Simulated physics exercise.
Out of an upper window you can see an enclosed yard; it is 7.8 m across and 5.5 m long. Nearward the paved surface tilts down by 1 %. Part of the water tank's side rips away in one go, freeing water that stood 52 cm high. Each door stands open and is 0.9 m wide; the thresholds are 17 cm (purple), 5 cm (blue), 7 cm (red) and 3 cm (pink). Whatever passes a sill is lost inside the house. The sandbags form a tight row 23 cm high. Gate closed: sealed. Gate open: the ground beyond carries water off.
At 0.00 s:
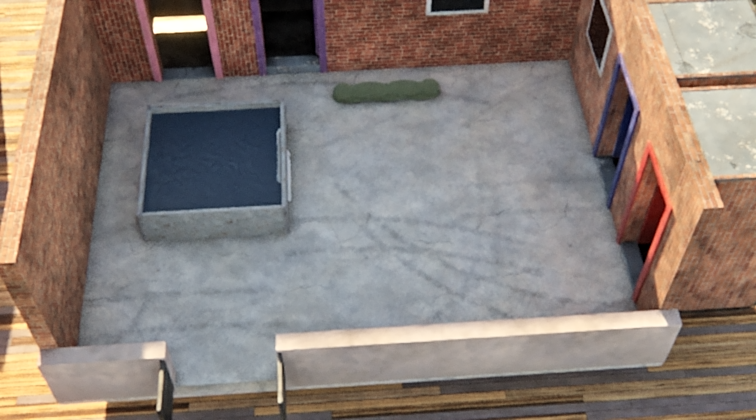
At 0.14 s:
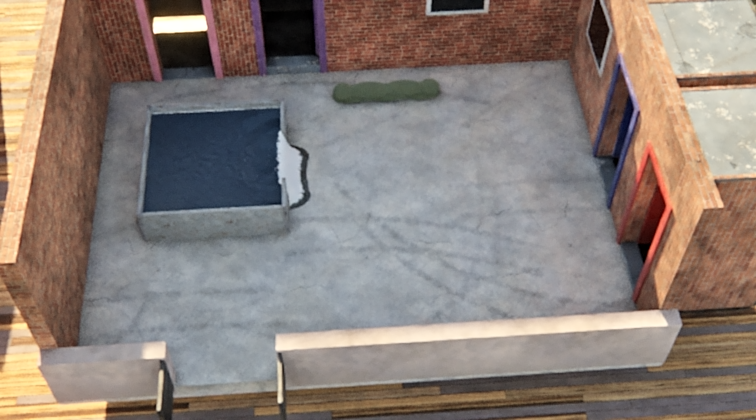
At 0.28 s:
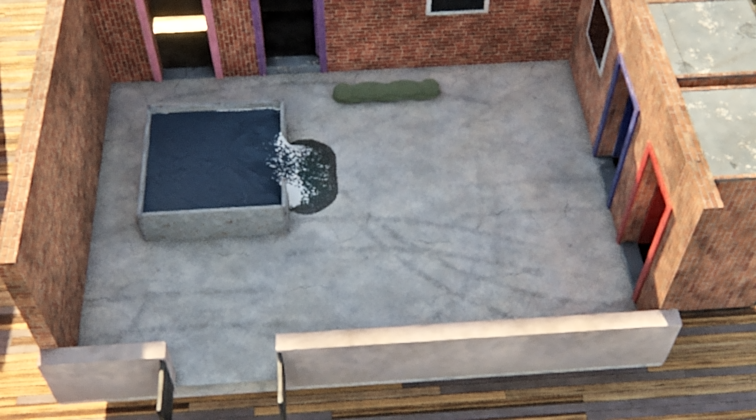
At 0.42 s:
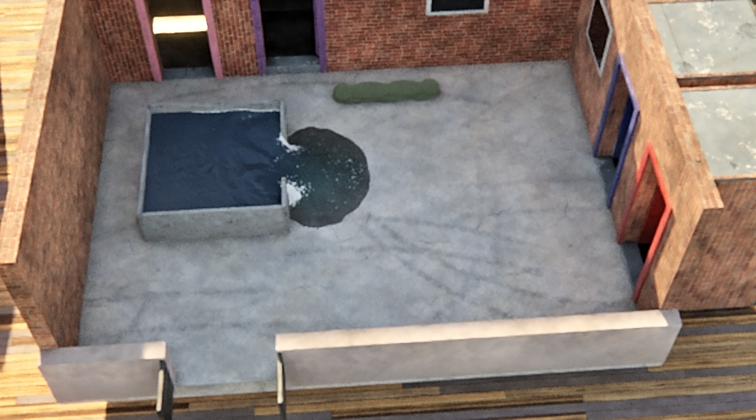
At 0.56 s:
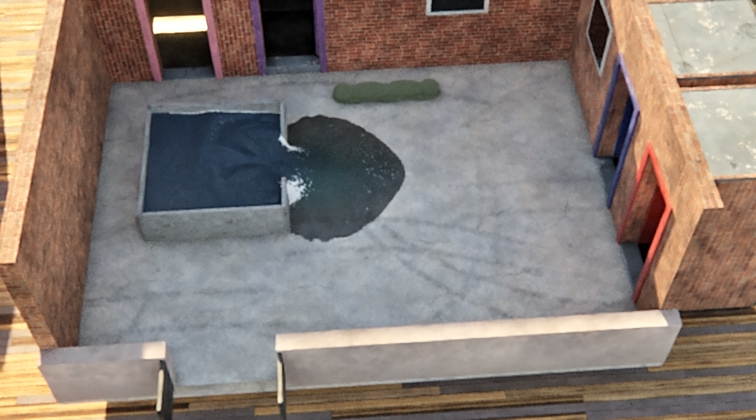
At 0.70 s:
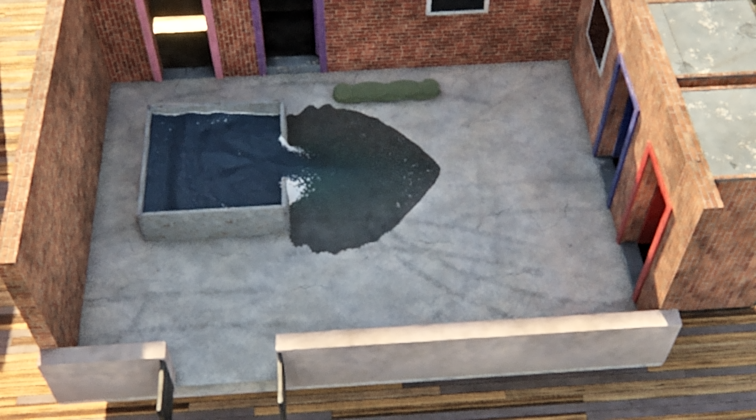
At the start, a square tank of dark blue water sits still on the left of a grey, brick-walled yard. Its right side breaks open and water bursts out with white foam, then spreads rightward across the paving in a widening dark pool that grows from rounded to pointed.
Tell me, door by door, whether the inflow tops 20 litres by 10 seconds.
Outcome: Purple door: Below the cap, blue door: Above the cap, red door: Above the cap, pink door: Below the cap.
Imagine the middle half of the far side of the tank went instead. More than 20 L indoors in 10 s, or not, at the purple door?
Then purple does not exceed it.
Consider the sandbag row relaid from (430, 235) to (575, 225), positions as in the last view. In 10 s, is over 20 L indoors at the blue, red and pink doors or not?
Door by door: Blue limit exceeded, red limit kept, pink limit kept.
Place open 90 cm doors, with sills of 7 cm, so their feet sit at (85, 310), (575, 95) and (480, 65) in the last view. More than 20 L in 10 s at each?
In that order: Short of it, beyond it, short of it.
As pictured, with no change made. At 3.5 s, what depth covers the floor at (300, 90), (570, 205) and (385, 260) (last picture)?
Roughly 1, 3, 1 cm.
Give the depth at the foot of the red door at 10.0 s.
The depth there is around 9.5 cm.
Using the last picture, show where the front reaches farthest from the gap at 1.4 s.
Point: Roughly (556, 180) in the last view.
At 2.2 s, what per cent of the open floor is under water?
About 45 per cent.
After 1.4 s water covers 25 % of the floor and is deepest (28 cm) near (299, 176); purple door not reached, blue door not reached, red door not reached, pink door not reached.
After 2.2 s water covers 45 % of the floor and is deepest (24 cm) near (299, 176); purple door not reached, blue door 10 cm at the sill, 5 L in, red door not reached, pink door not reached.
After 3.5 s water covers 55 % of the floor and is deepest (22 cm) near (634, 340); purple door 1 cm at the sill, 0 L in, blue door 15 cm at the sill, 59 L in, red door 12 cm at the sill, 10 L in, pink door not reached.
After 6.0 s water covers 55 % of the floor and is deepest (14 cm) near (608, 342); purple door 0 cm at the sill, 0 L in, blue door 11 cm at the sill, 109 L in, red door 11 cm at the sill, 30 L in, pink door not reached.
After 10.0 s water covers 85 % of the floor and is deepest (12 cm) near (621, 341); purple door 3 cm at the sill, 0 L in, blue door 8 cm at the sill, 148 L in, red door 9 cm at the sill, 48 L in, pink door 1 cm at the sill, 0 L in.
